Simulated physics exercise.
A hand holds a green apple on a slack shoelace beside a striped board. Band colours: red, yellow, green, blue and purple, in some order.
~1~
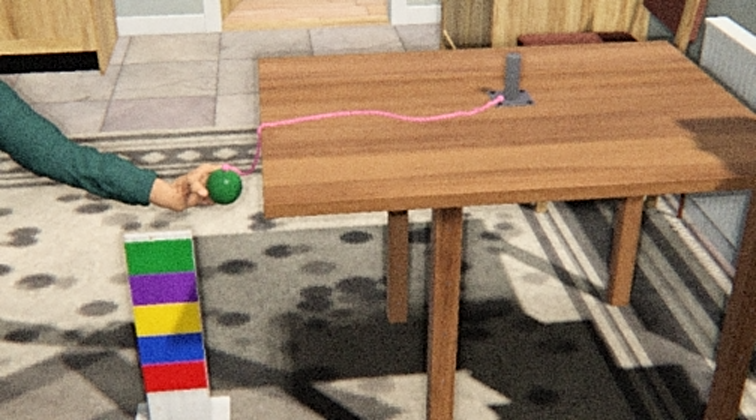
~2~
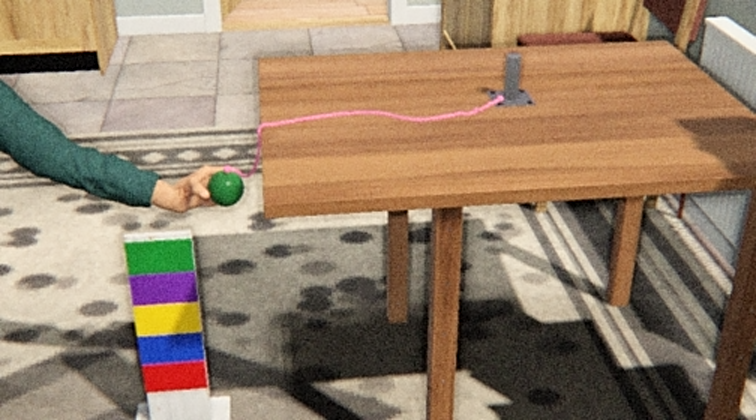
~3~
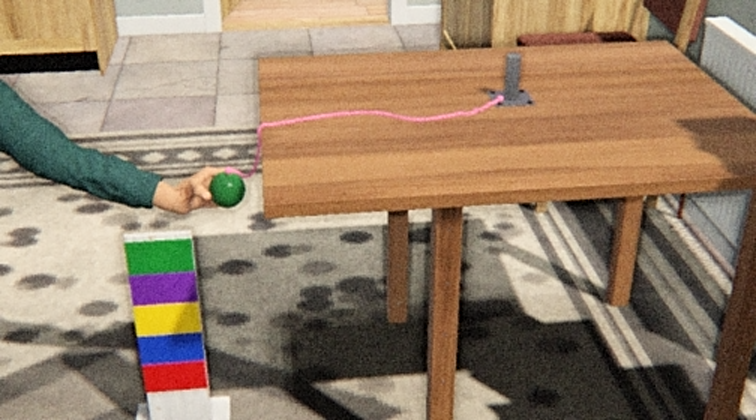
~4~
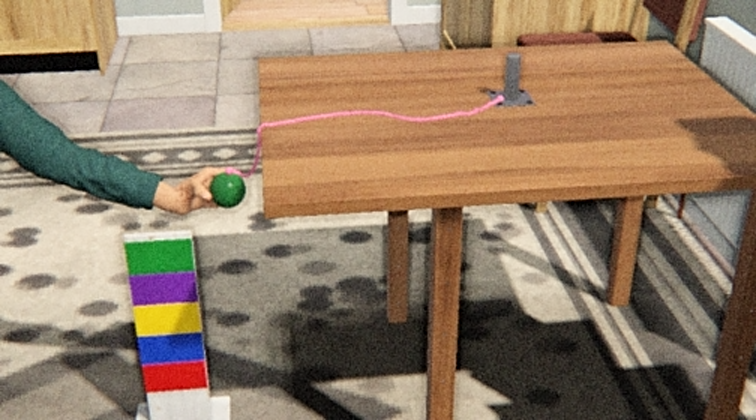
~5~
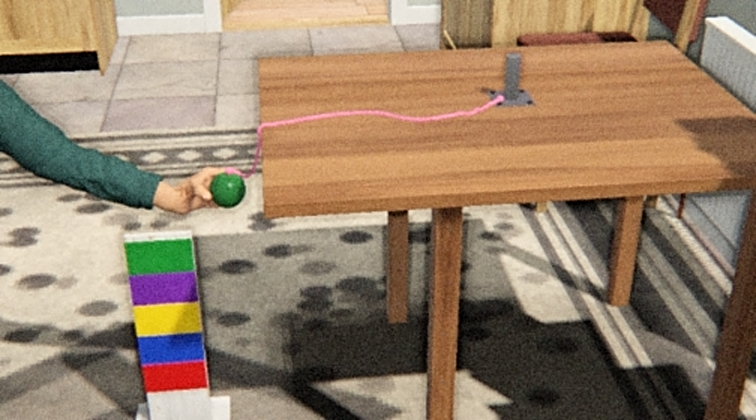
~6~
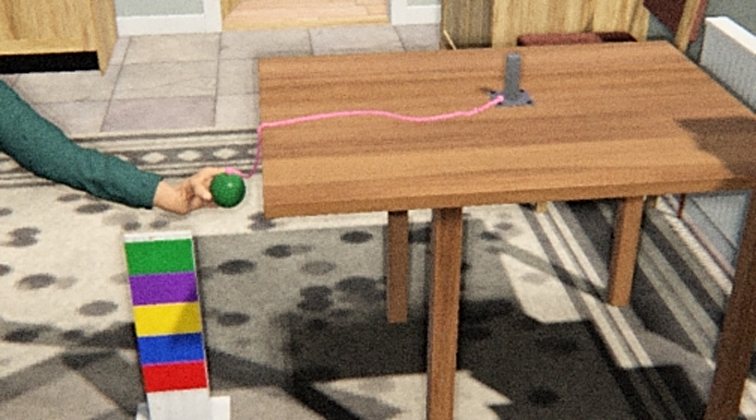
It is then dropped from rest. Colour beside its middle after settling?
Green.
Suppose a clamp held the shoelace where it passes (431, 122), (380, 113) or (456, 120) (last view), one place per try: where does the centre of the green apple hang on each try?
Approximately at (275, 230), at (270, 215) and at (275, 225), in that order.
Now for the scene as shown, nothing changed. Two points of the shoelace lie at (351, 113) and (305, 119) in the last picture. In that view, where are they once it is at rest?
They go to (325, 120) and to (278, 125).
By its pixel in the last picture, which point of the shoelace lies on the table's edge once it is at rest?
(288, 122).
Soon after, apple near (284, 233); level with green.
After that, apple near (246, 245); level with green.
In the end, apple near (271, 242); level with green. The shoelace holds its middle at green.
